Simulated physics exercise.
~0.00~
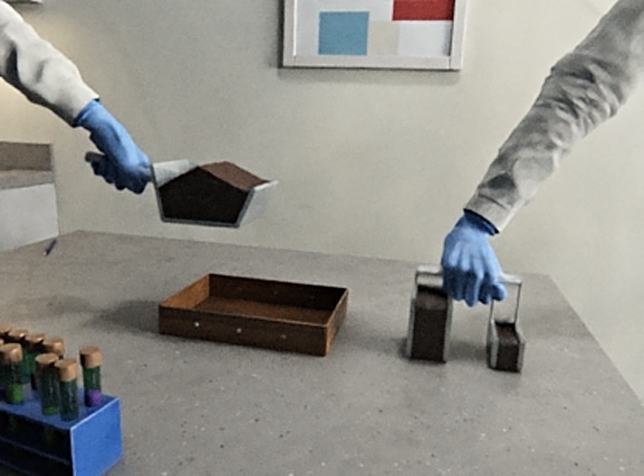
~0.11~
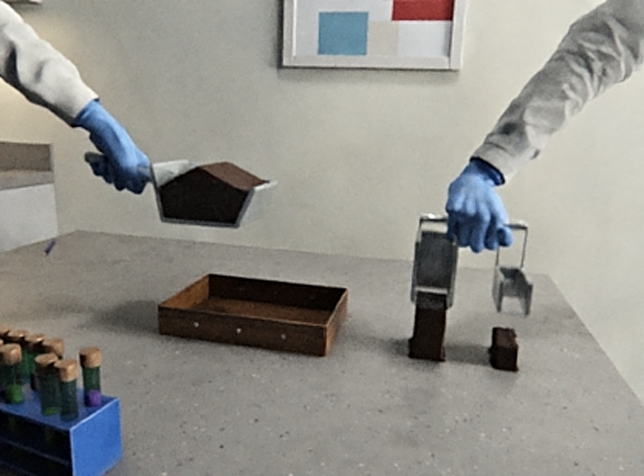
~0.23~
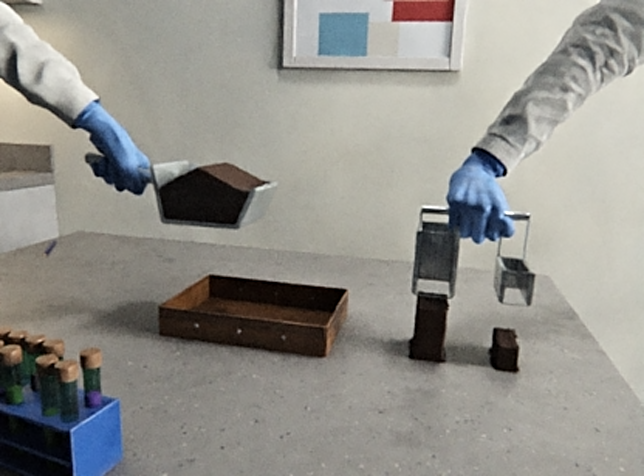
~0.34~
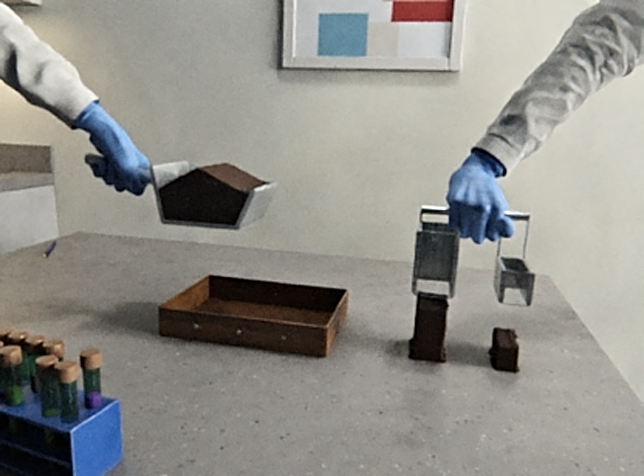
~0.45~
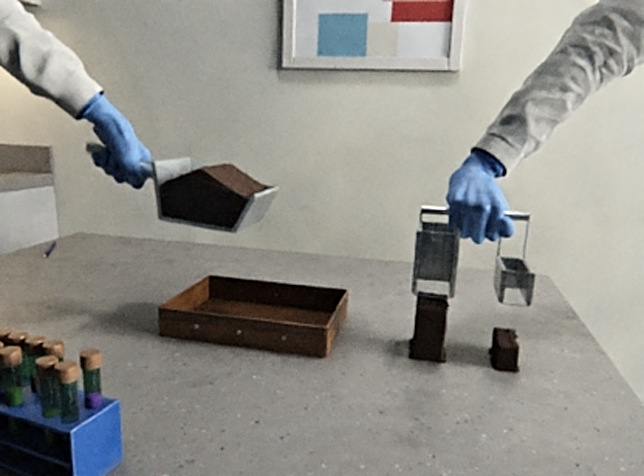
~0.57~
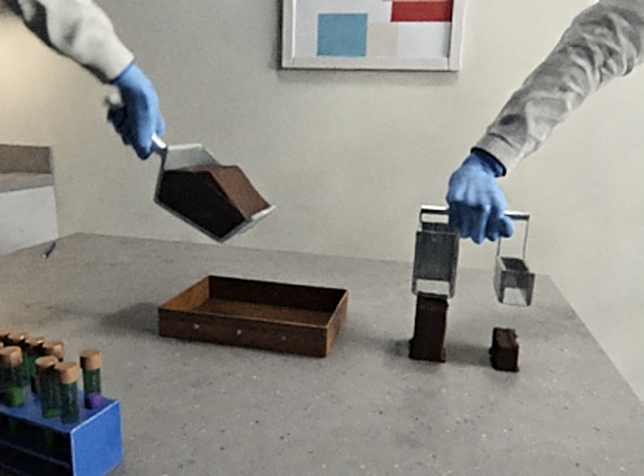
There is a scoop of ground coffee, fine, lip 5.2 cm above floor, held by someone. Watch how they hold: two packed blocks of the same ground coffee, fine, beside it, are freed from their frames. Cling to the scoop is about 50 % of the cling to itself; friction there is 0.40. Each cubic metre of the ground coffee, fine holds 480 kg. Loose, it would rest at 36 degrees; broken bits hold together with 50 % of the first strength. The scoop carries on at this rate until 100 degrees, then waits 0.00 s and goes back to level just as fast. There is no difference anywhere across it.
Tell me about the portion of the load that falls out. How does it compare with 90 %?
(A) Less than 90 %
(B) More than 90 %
The answer is A.
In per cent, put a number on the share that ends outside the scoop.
Close to 80 in a hundred.
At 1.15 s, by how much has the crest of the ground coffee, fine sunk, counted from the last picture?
Around 7.0 centimetres, give or take.
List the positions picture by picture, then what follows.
Lip at (251, 189), tilt 0 degrees; highest point of the ground coffee, fine at (196, 167); test blocks 7.8 cm, 3.7 cm high (left to right), in the first frame.
Lip at (251, 189), tilt 0 degrees; highest point of the ground coffee, fine at (195, 167); test blocks 7.8 cm, 3.6 cm high (left to right), in the second frame.
Lip at (251, 190), tilt 0 degrees; highest point of the ground coffee, fine at (196, 168); test blocks 7.8 cm, 3.6 cm high (left to right), in the third frame.
Lip at (251, 191), tilt 0 degrees; highest point of the ground coffee, fine at (196, 168); test blocks 7.8 cm, 3.6 cm high (left to right), in the fourth frame.
Lip at (252, 196), tilt 5 degrees; highest point of the ground coffee, fine at (202, 169); test blocks 7.8 cm, 3.6 cm high (left to right), in the fifth frame.
Lip at (250, 217), tilt 27 degrees; highest point of the ground coffee, fine at (206, 171); test blocks 7.8 cm, 3.6 cm high (left to right), in the sixth frame.
By 0.83 s, the scoop is at 87 degrees and 0 % has left it.
By 1.15 s, the scoop is at 76 degrees and 81 % has left it.
By 1.46 s, the scoop is at 7 degrees and 82 % has left it.
By 1.78 s, the scoop is at 0 degrees and 82 % has left it.
By 2.07 s, at the end, the scoop is at 0 degrees and 82 % has left it.
